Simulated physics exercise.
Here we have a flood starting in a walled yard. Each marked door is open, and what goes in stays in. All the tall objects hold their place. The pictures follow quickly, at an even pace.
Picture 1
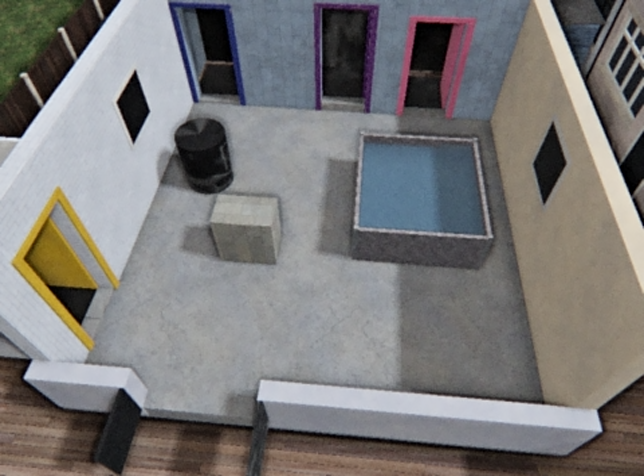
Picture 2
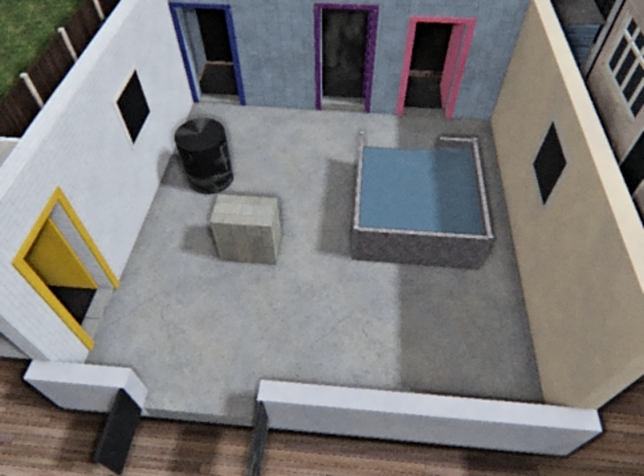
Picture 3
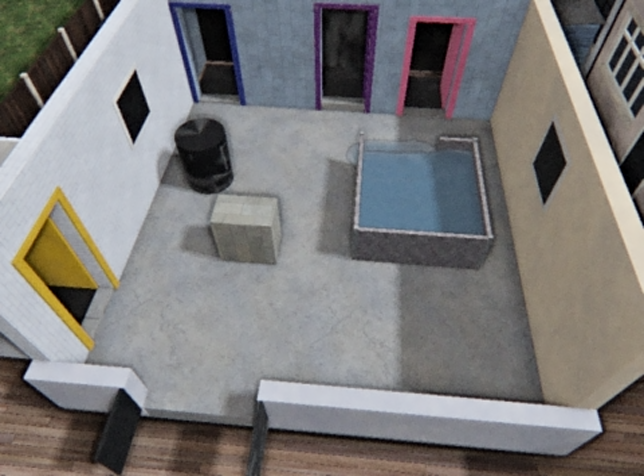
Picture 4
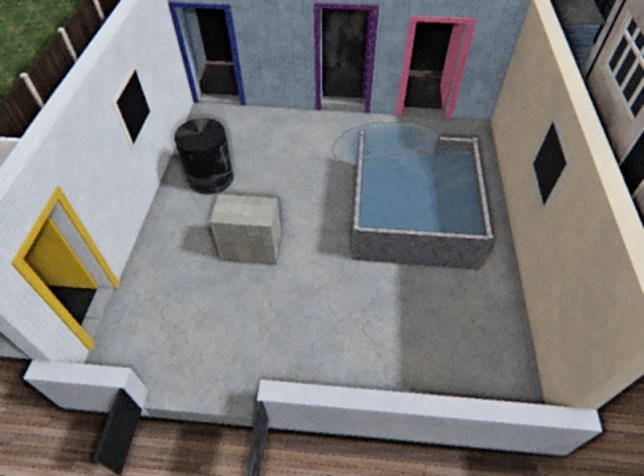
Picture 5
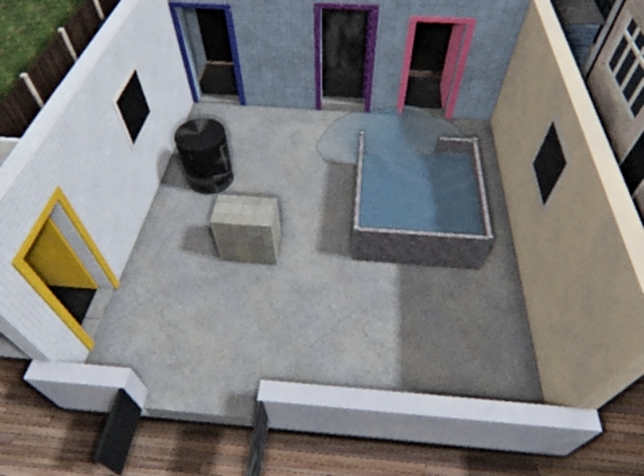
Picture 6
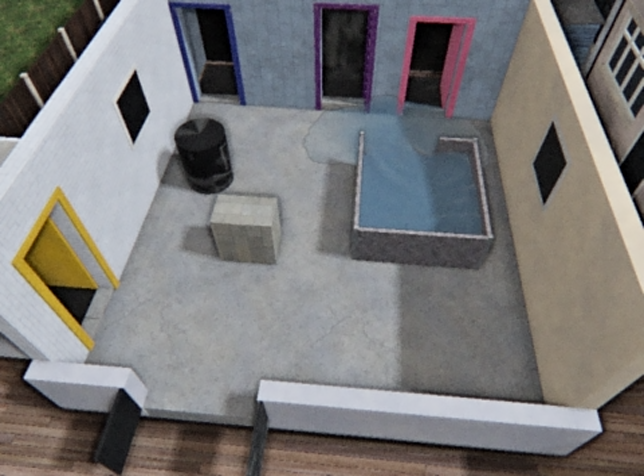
The footage shows a walled yard with a dark barrel, a pale block and an open tank of still water; a gap appears in the tank's far side, and water pours out, spreading across the floor near the back doorways.
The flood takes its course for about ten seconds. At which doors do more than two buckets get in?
The yellow door admits no more than that; the purple door lets in a lot; the blue door lets in a lot; the pink door lets in a lot.
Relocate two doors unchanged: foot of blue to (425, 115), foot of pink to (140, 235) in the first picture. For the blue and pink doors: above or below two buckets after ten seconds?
My reading: The blue one passes that mark, the pink one holds.
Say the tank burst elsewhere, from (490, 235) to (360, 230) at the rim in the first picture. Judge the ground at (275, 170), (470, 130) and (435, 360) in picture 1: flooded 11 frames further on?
As listed: Clear, no water, awash.
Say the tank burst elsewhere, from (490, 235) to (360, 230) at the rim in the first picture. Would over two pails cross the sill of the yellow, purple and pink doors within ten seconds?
Yellow lets more in, purple stays under, pink lets more in.
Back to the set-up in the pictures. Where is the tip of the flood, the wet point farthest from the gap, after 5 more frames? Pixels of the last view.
At about (252, 107).
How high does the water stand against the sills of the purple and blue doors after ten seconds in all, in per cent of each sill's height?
Near 30 and 110 in a hundred.
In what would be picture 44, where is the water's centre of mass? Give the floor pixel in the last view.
Roughly at (340, 186).
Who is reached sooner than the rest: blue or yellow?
It is the blue door.
A moment on, water covers 15 % of the floor; the yellow door not reached, the purple door under two buckets in, the blue door not reached, the pink door far over two buckets in.
Next, water covers 25 % of the floor; the yellow door not reached, the purple door over two buckets in, the blue door wet at the sill, nothing in, the pink door far over two buckets in.
Then, water covers 40 % of the floor; the yellow door not reached, the purple door far over two buckets in, the blue door under two buckets in, the pink door far over two buckets in.
Later, water covers 70 % of the floor; the yellow door wet at the sill, nothing in, the purple door far over two buckets in, the blue door over two buckets in, the pink door far over two buckets in.
In the end, water covers 95 % of the floor; the yellow door wet at the sill, nothing in, the purple door far over two buckets in, the blue door far over two buckets in, the pink door far over two buckets in.
